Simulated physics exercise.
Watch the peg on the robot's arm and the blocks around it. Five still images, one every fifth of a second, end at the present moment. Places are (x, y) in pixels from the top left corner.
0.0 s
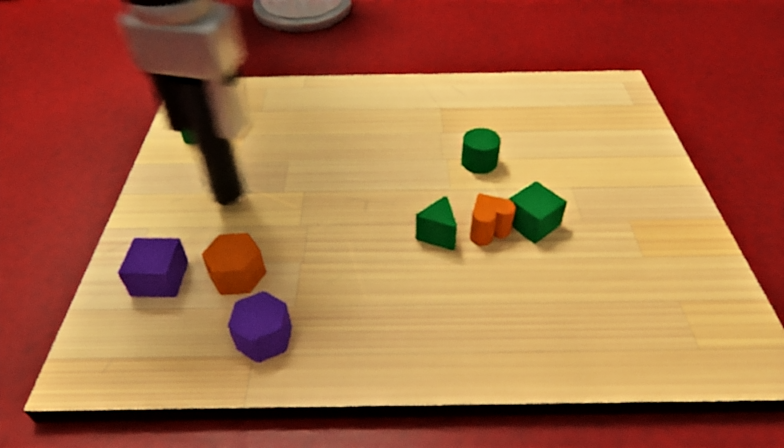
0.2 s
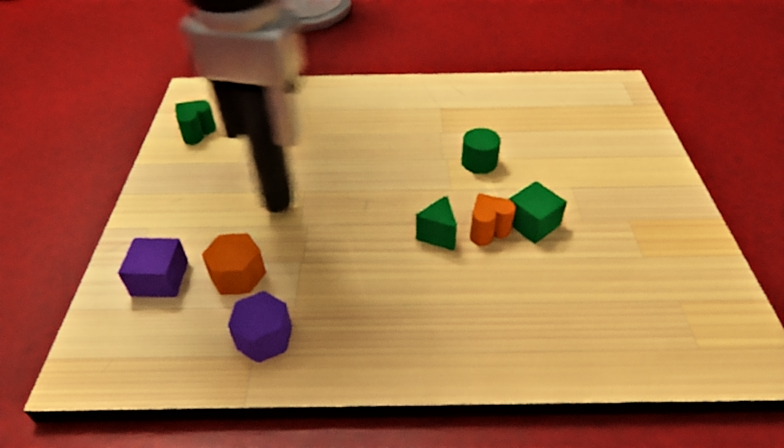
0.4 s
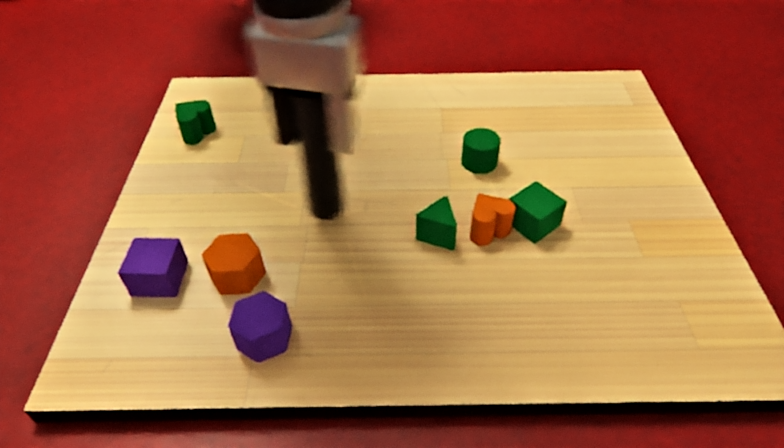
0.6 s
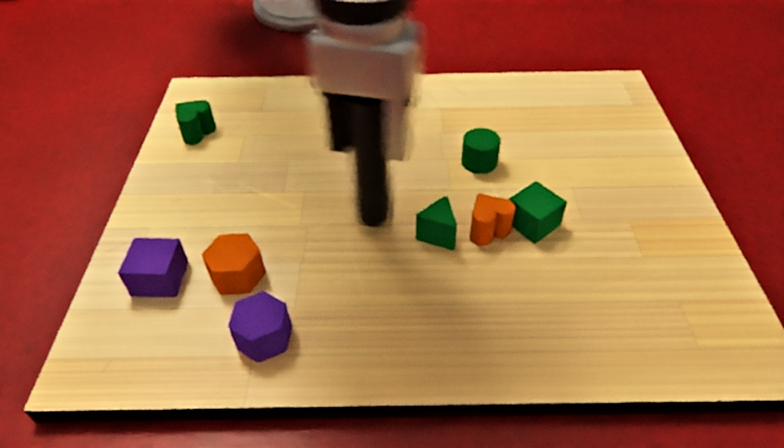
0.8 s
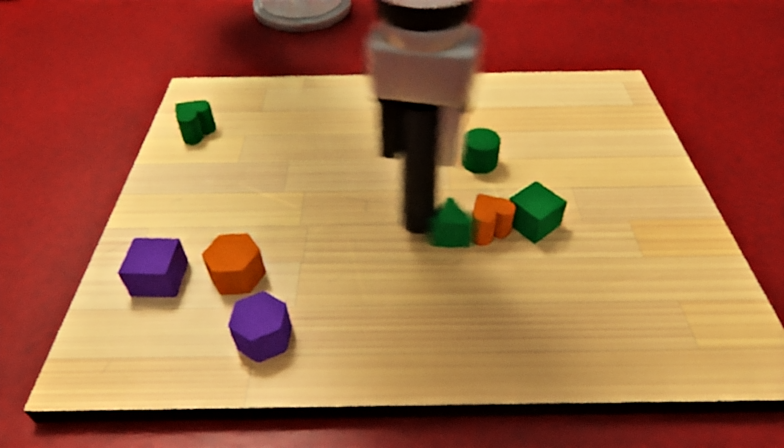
At the start, a robot arm's dark peg stands at the left of a wooden board scattered with green, orange and purple blocks. The peg sweeps steadily rightward across the open middle, touching nothing, then meets the green triangular block and nudges it slightly right, beside the orange heart.
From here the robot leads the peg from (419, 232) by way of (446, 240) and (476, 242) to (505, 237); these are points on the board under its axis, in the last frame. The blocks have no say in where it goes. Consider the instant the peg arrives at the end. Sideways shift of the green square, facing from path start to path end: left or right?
That block drifts left.
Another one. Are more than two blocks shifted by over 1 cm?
The answer is yes.
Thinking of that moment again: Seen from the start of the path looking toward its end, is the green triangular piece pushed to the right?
Going by the path, yes.
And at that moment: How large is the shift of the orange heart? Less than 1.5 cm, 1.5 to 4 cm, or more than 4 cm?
Shift: Over 4 cm.
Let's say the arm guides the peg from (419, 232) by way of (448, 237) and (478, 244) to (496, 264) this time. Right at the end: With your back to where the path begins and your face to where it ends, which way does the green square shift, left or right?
The left-hand side.
On the path given first. Halfway along, peg (462, 233); green triangular piece (496, 231), turned 15° anticlockwise; orange heart (511, 212), turned 60° anticlockwise; green square (542, 196), turned 15° clockwise.
At the end, peg (507, 228); green triangular piece (531, 234), turned 25° clockwise; orange heart (546, 203), turned 90° anticlockwise; green square (568, 183), turned 20° clockwise.
